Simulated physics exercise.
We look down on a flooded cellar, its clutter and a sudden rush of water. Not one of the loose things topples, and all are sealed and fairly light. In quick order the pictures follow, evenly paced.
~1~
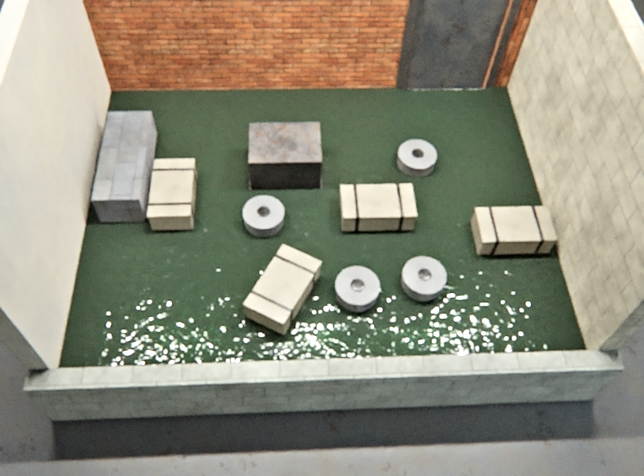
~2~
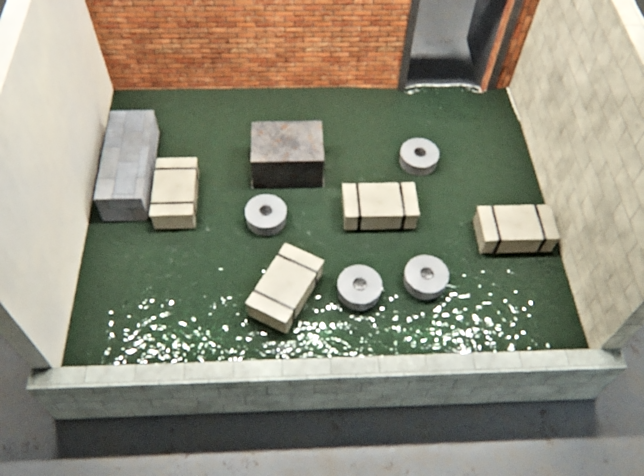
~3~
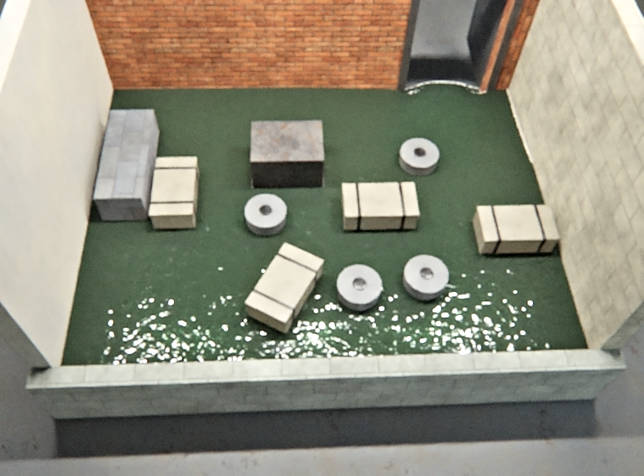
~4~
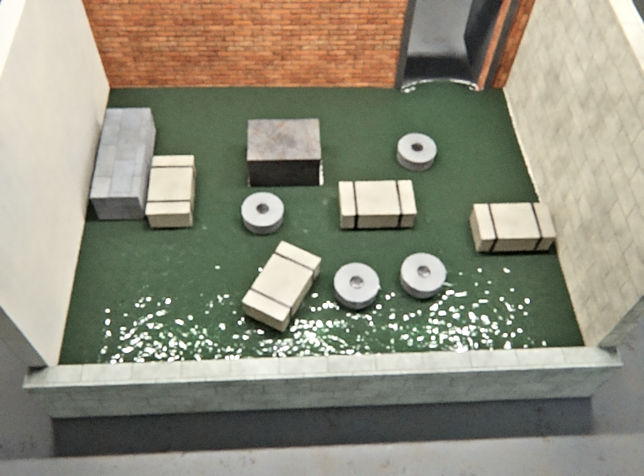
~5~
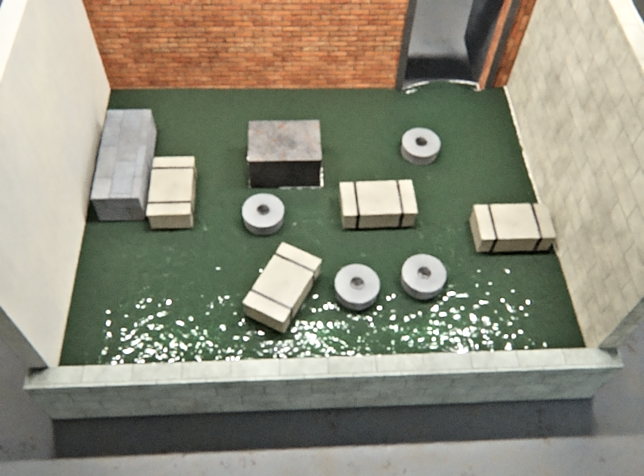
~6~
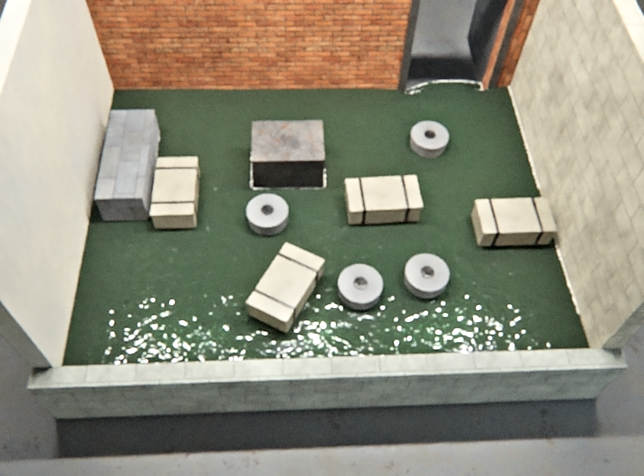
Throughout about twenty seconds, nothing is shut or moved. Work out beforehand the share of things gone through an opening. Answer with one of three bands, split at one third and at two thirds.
One third to two thirds.
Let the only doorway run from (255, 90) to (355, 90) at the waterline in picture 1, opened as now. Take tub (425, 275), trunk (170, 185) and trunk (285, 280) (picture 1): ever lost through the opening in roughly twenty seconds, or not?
Going through them in sequence: Trapped, then gets out, then trapped.
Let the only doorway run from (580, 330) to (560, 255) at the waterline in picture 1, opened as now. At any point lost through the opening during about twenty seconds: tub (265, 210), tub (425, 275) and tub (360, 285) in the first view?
Looking at them in turn, number one is held back, number two is flushed away, and number three is flushed away.
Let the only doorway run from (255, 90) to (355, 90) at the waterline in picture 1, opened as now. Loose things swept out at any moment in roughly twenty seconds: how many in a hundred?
My guess is close to 40 percent.
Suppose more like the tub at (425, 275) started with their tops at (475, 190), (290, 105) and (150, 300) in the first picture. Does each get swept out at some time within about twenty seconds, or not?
For the three copies in the stated order: Escaped, escaped, remained.
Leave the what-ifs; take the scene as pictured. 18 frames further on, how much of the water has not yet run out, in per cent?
Near 70 per cent.
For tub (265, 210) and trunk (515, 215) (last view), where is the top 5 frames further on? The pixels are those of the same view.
The first top is near (296, 203) and the second near (512, 175).
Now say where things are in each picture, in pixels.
The first picture shows a tub at (418, 154), afloat; a trunk at (516, 224), afloat; 0 of 8 have shifted.
The second picture shows a tub at (420, 153) floats; a trunk at (518, 222) floats; 0 of 8 have shifted.
The third picture shows a tub at (420, 153) floats; a trunk at (518, 222), afloat; 0 of 8 have shifted.
The fourth picture shows a tub at (417, 148) floats, close to its start; a trunk at (515, 220), afloat; 1 of 8 have shifted.
The fifth picture shows a tub at (421, 142) floats, close to its start; a trunk at (515, 221), afloat; 1 of 8 have shifted.
The sixth picture shows a tub at (430, 135) floats, a stride from its start; a trunk at (516, 215) floats, close to its start; 3 of 8 have shifted.
A moment on, 0 of 8 are out; 8 afloat.
Next, 2 of 8 are out; 6 afloat.
Later, 3 of 8 are out; 2 afloat.
In the end, 3 of 8 are out; 2 afloat.
